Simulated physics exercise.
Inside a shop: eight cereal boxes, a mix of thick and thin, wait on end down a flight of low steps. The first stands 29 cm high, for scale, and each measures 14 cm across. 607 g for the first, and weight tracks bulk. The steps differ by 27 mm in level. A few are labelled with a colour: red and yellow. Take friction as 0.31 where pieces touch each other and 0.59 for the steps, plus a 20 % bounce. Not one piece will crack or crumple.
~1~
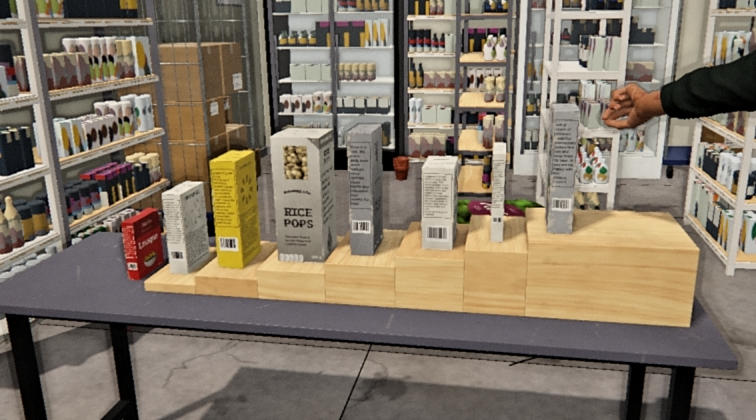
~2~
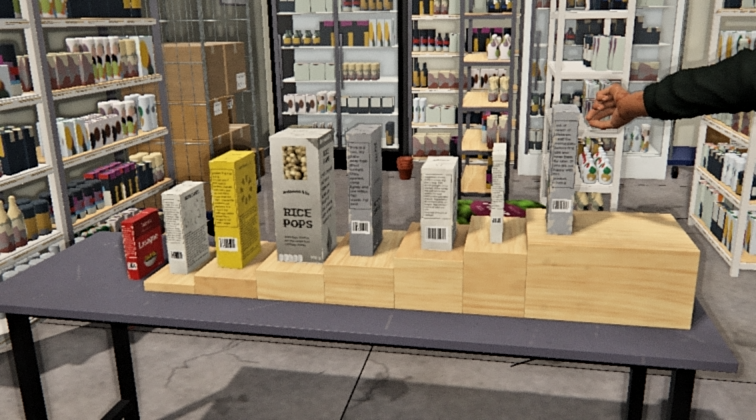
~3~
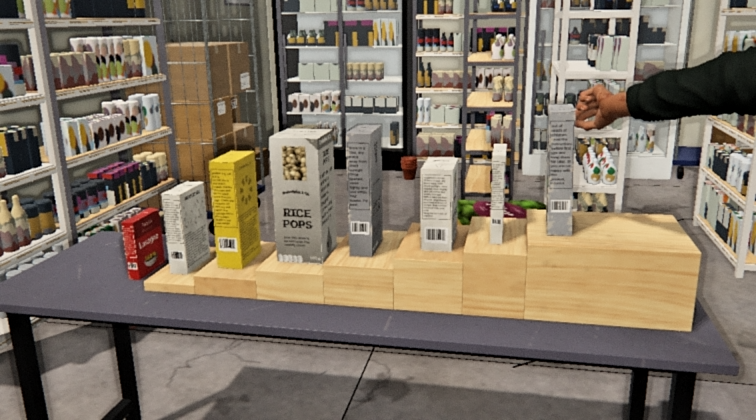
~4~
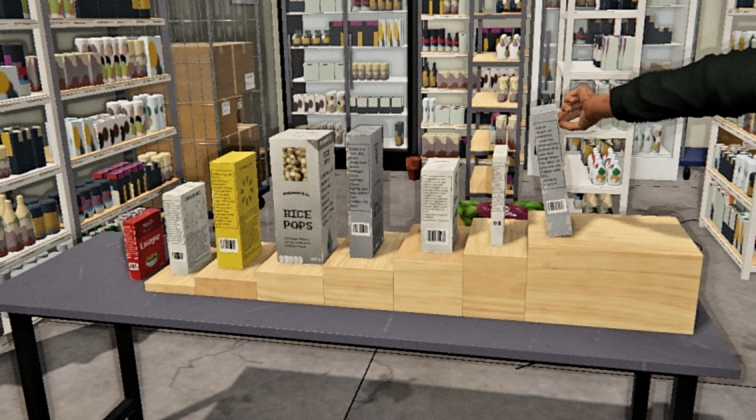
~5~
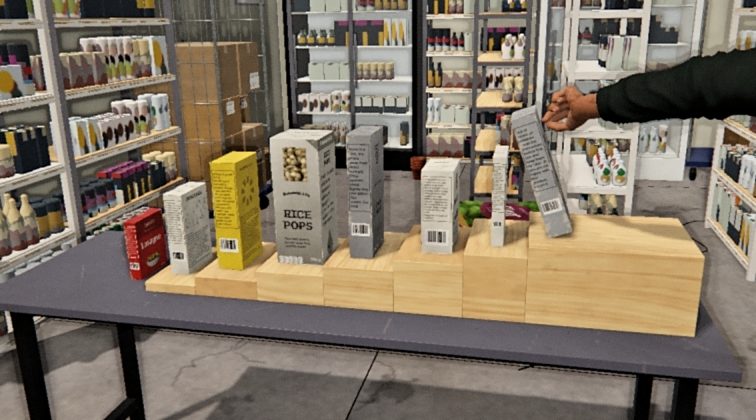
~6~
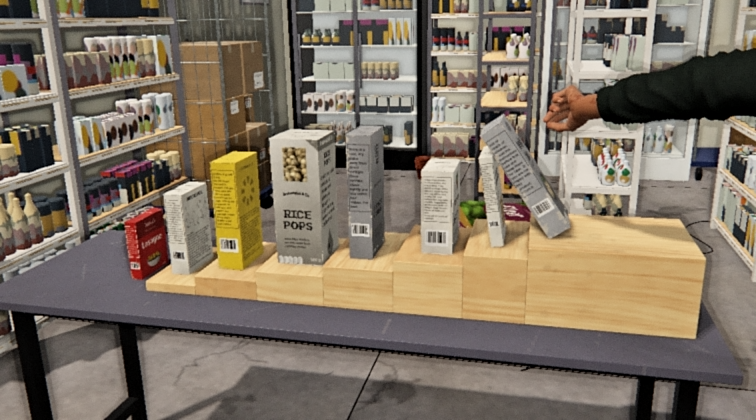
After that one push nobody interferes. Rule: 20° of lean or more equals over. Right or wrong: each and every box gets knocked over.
Wrong, some stay up.
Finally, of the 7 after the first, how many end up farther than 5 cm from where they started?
Shifted count - 3.
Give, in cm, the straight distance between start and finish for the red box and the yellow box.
Result: Red at 0 cm, yellow at 0 cm.
Then, 0.08 s past the last view, 1 of the 7 other boxes over.
Then, 0.36 s past the last view, 2 of the 7 other boxes over.
In the end, 2 of the 7 other boxes over; red box unmoved; yellow box unmoved. Five left standing. From the last view, middles, red box near (147, 243), yellow box near (238, 210).
